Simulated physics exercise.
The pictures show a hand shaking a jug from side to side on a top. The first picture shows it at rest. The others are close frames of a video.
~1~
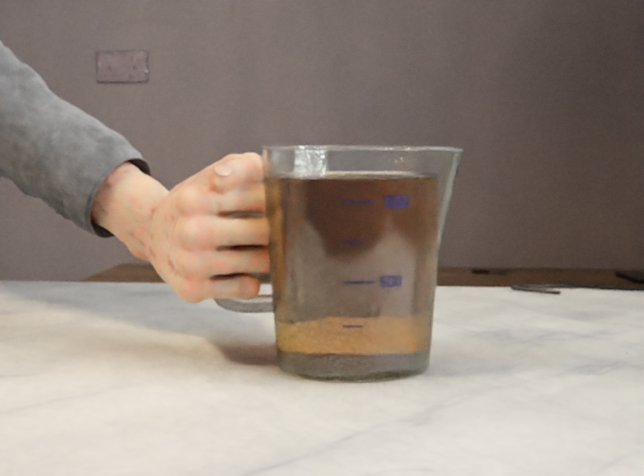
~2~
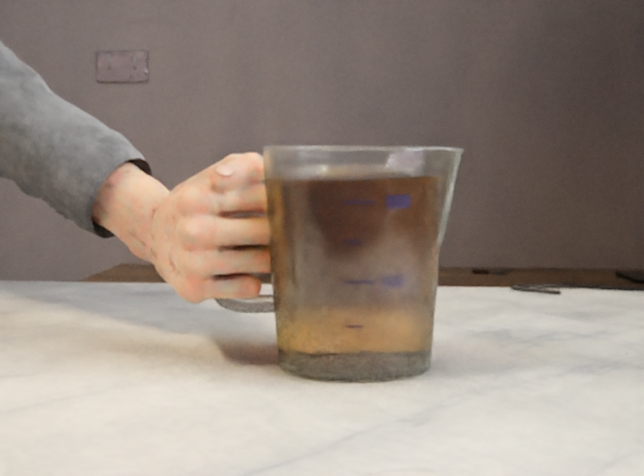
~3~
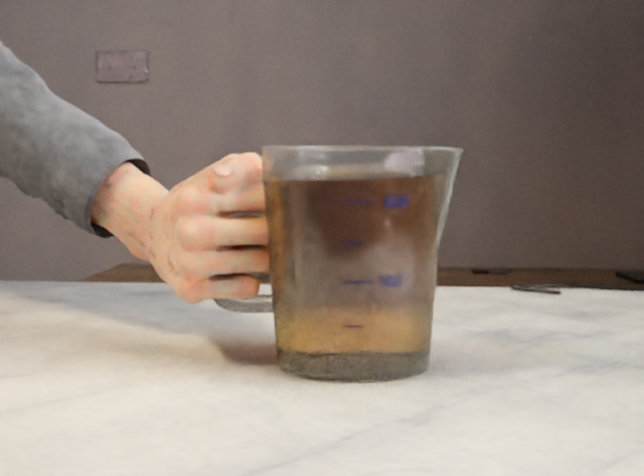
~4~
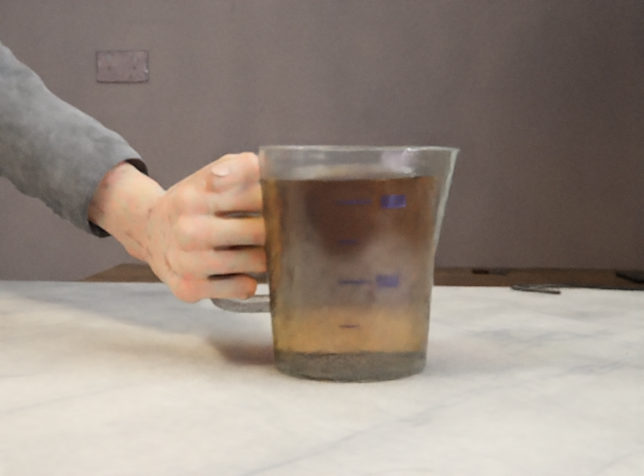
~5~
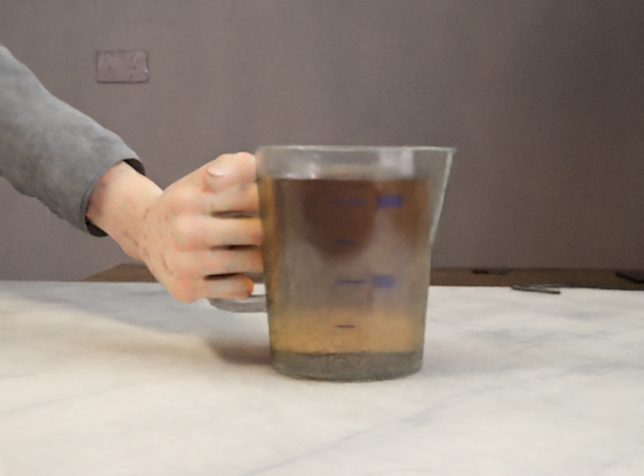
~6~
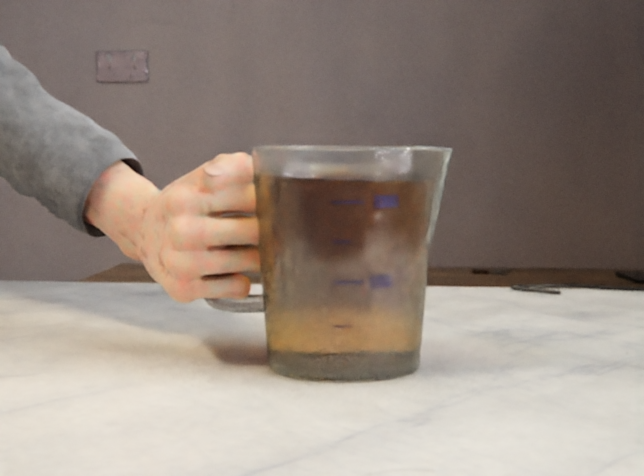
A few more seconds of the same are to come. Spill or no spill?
It holds.
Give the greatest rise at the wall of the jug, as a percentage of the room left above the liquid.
Near 20 in a hundred.
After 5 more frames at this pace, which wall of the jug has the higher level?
Higher on the right-hand side.
Next, the highest wave so far stays far below the rim.
Finally, the highest wave so far stays far below the rim; nothing has left it.
